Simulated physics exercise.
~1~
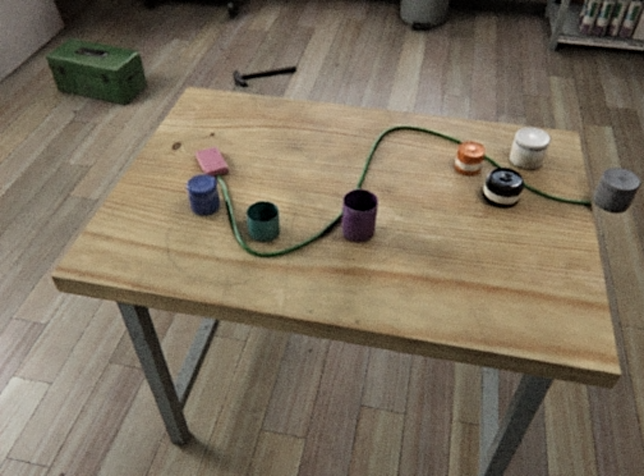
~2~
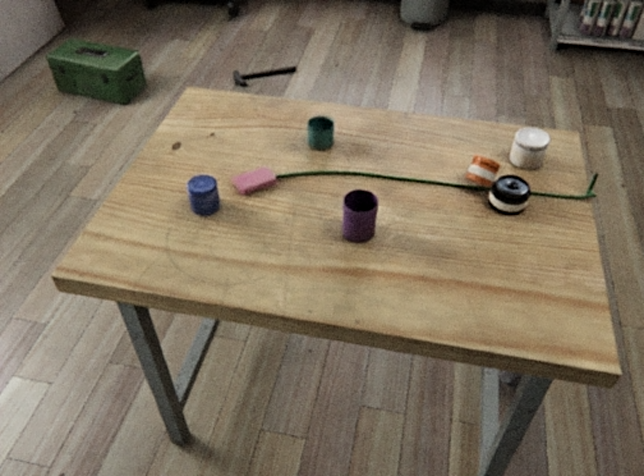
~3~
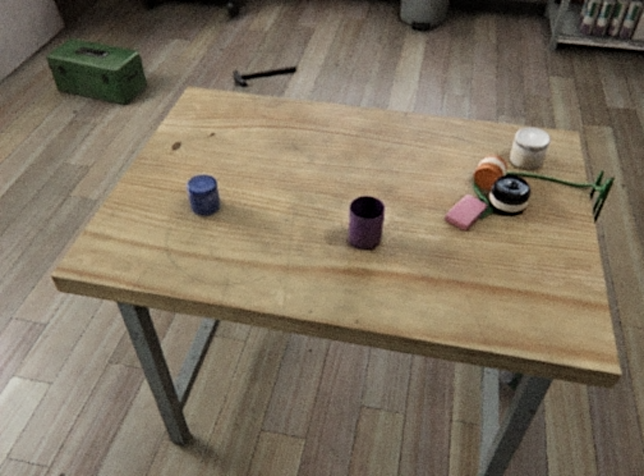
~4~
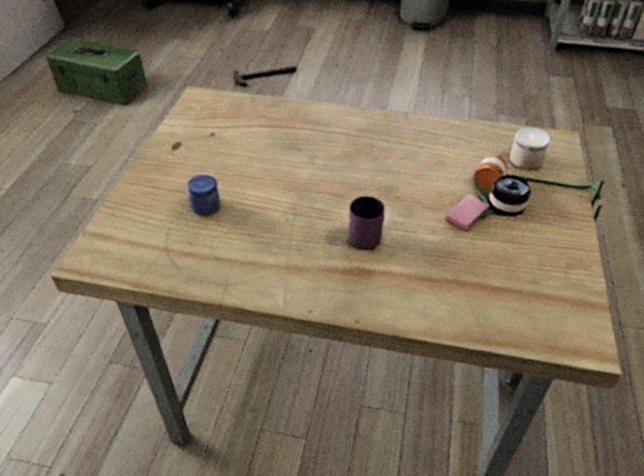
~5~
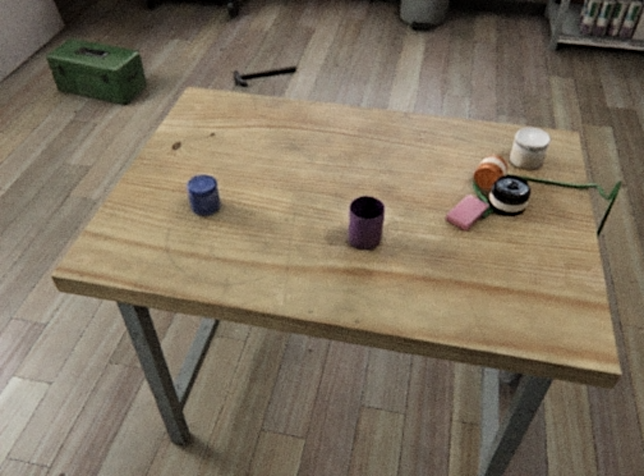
A green cable winds across a wooden table, seen from above in a plank-floored room, from a pink block at the left to a grey cylinder at the right edge. Blue, teal and purple containers stand near the block, with orange, black and white ones at the right. The cable pulls straight as the grey piece drops off the edge, sliding the block right and sweeping the teal cup backward. The block travels on toward the black jar, the orange canister tips over, and the teal cup disappears from view. Finally the block rests beside the jar, the cable's end hanging over the edge, while the blue and white containers remain in place.
